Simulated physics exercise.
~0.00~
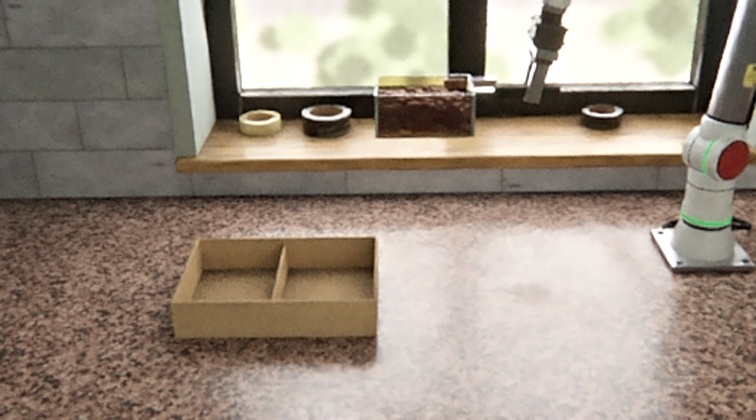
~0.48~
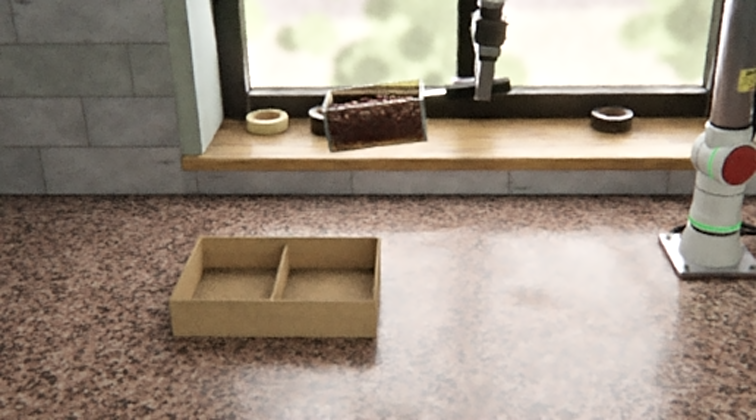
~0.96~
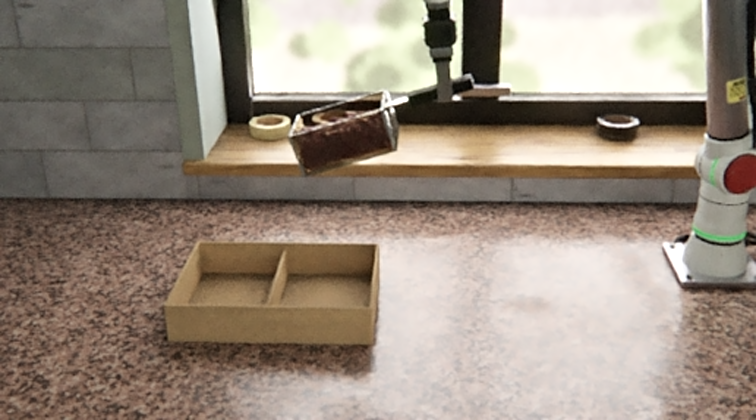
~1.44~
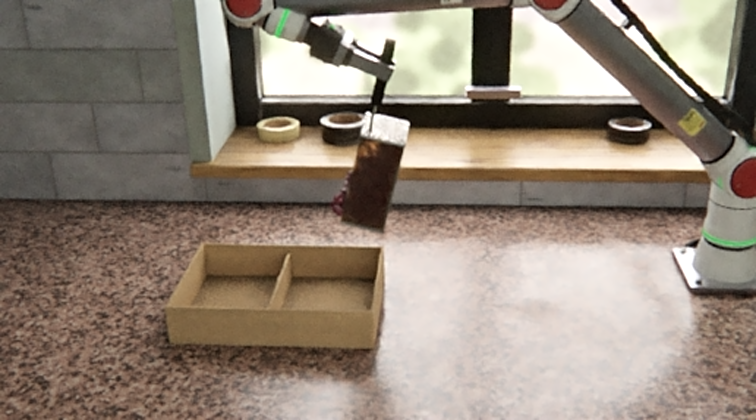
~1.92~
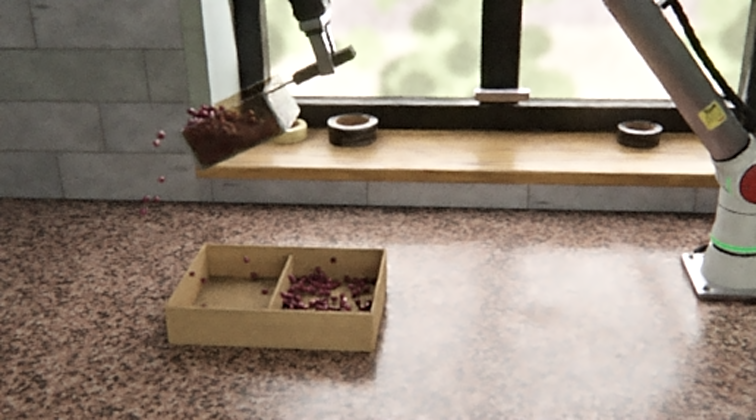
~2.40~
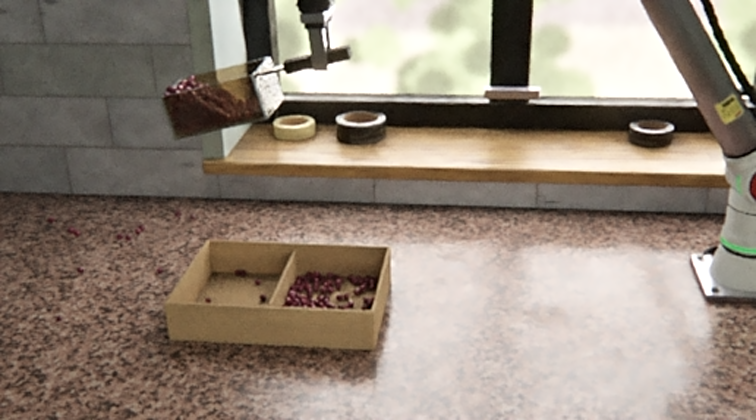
A robot arm tips dark red beads from a clear box into a divided tray, spilling some.
